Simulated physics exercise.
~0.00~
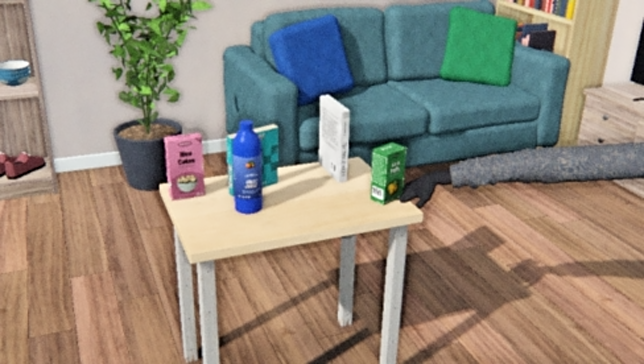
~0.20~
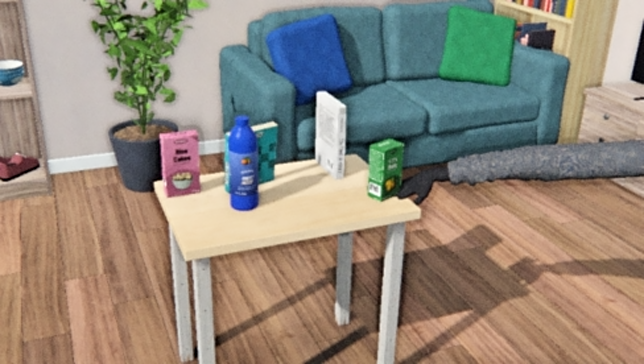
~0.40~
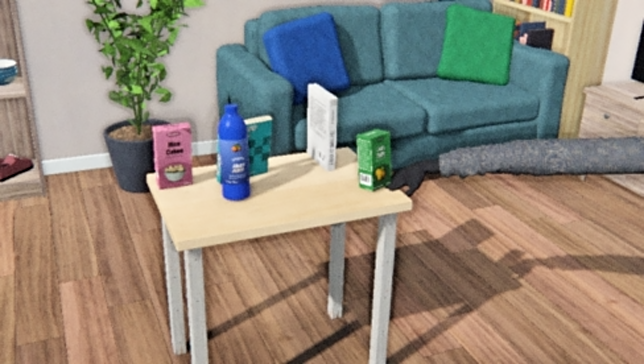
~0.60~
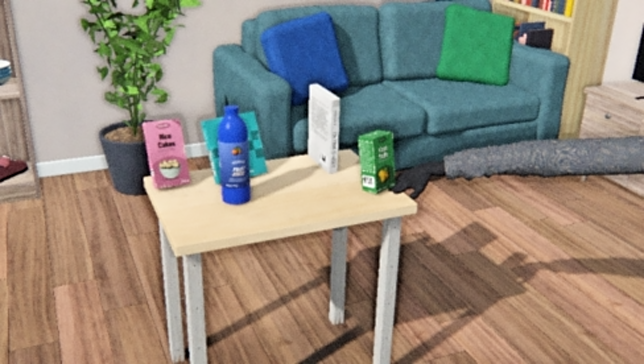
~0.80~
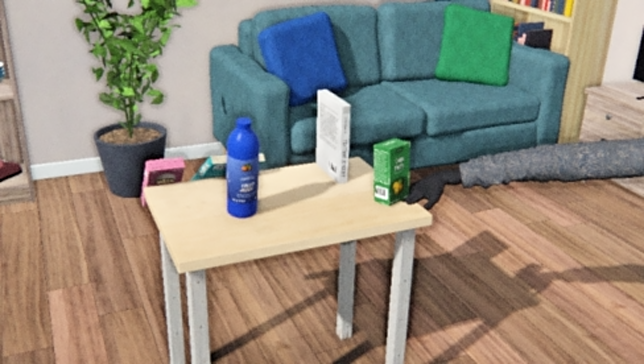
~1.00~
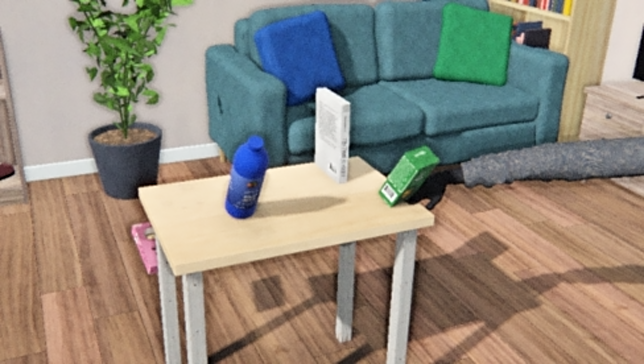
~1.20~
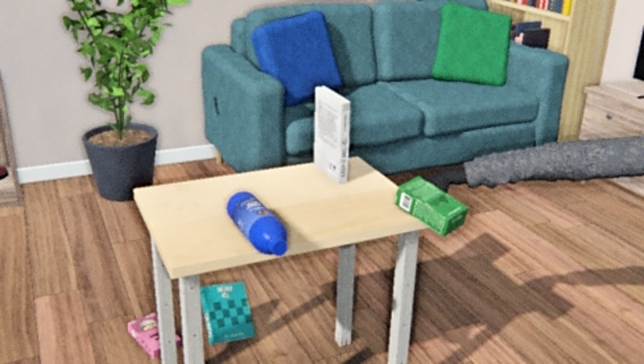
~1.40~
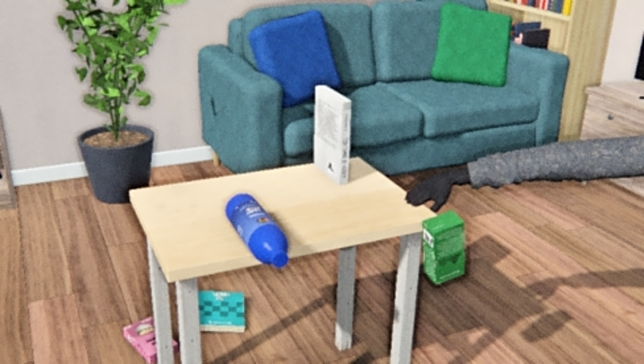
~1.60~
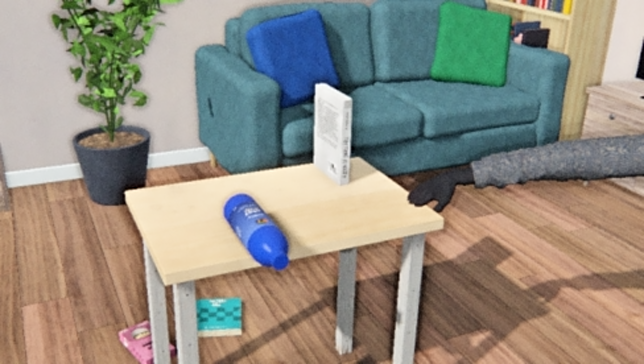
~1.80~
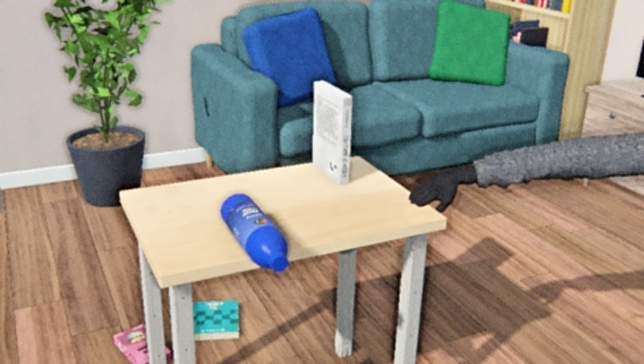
The video shows a small table jolting beside a dark-gloved hand before a blue sofa; the pink packet and turquoise book fall off behind, the blue bottle topples, and the green packet drops off the right edge, leaving the bottle lying down and the white book standing.
